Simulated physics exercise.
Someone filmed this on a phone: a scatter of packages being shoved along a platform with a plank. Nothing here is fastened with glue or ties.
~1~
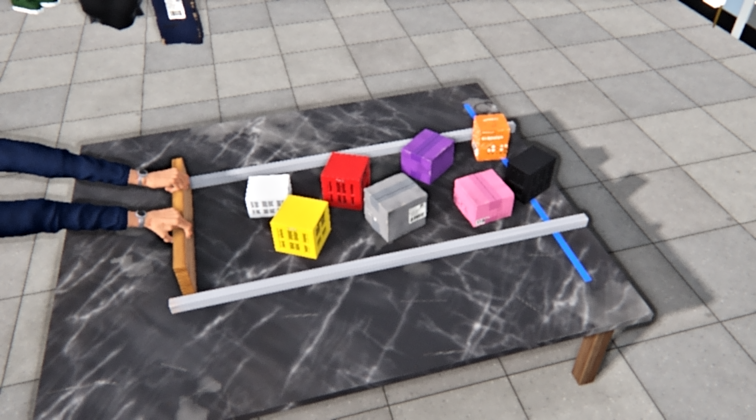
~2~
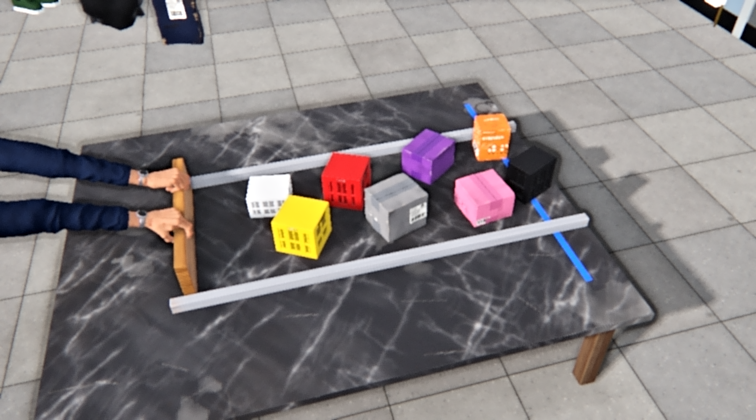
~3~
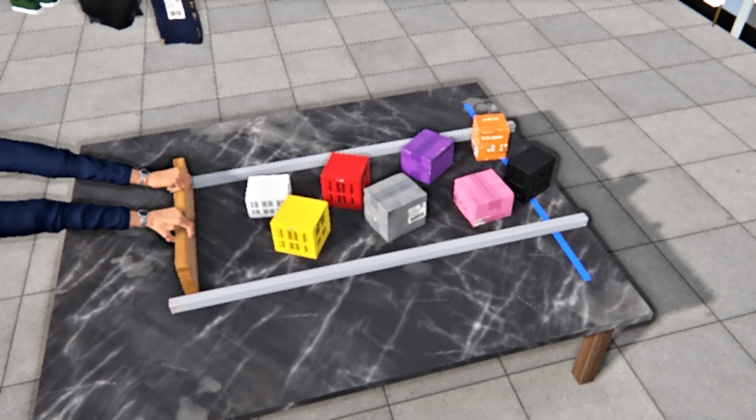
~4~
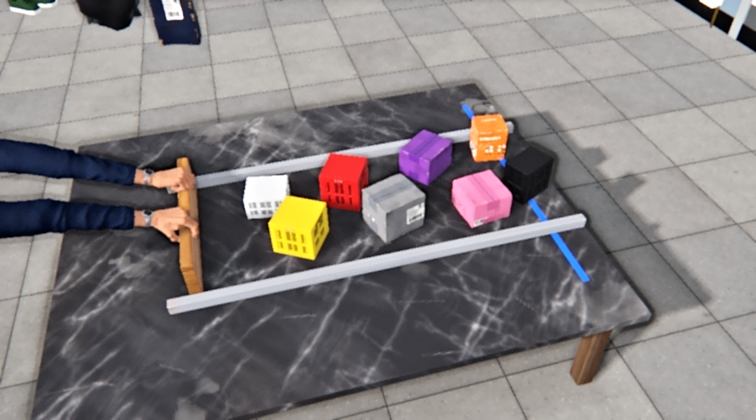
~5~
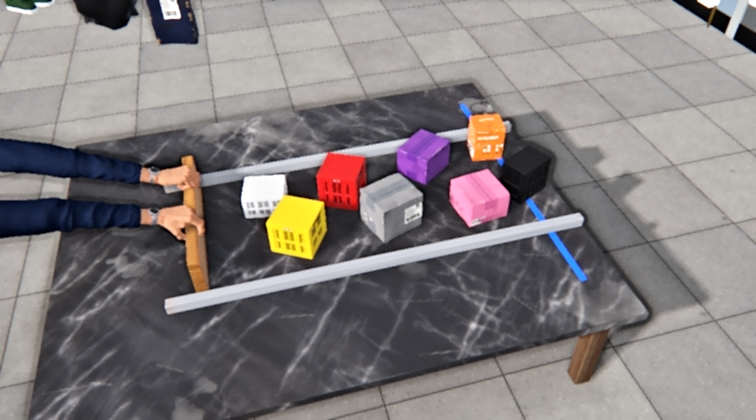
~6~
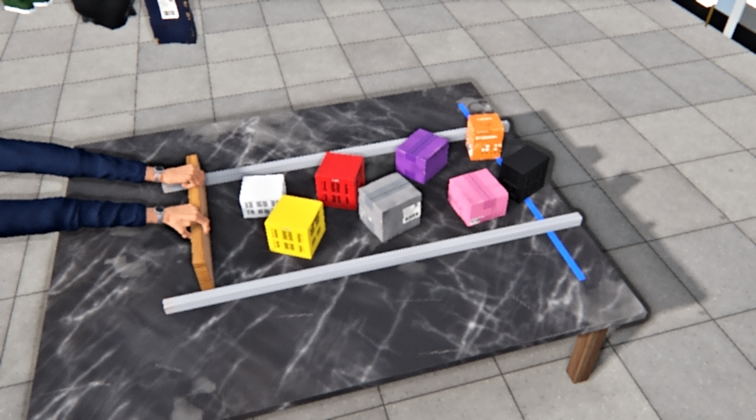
A person's two hands, in dark blue sleeves, grip a wooden plank at the left of a dark marbled table on grey paving, seen from above at an angle. Between two pale rails sit white, yellow, red, grey, purple, pink, orange and black boxes, the last two near a blue tape line at right. The hands push the plank slightly rightward, the boxes barely changing places, while the view drifts slightly.
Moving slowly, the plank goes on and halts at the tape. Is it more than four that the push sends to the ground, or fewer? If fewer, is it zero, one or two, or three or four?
Five or above go over.
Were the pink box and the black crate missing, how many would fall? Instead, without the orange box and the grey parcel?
Taking the two tries in turn, it comes to 4 and 4.
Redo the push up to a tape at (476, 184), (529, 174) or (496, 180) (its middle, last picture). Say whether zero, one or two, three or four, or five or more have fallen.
Taking the places in the order asked: Three to four, then more than four, then five or over.
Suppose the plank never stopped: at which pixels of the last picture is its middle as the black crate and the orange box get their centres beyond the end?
Roughly (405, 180); roughly (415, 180).
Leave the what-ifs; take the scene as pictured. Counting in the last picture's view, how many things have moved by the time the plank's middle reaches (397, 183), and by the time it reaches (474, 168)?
Counting first: 8, next 8.
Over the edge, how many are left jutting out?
So the number is 2.
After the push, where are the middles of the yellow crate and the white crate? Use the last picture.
I'd say approximately (540, 171) and then (517, 147).
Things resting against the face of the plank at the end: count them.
2 touch it.
A little later, none off yet; black crate at rest near (523, 174); orange box at rest near (484, 137); pink box at rest near (477, 197).
Next, none off yet; black crate shifted a little near (532, 173); orange box shifted a little near (495, 133); pink box shifted a little near (496, 194).
Later still, two off so far; black crate fallen near (570, 247); orange box dropping near (526, 193); pink box tilted a little near (571, 181).
When it is over, the number that fall off is five or more; down, red crate, grey parcel, purple box, pink box, orange box and black crate.
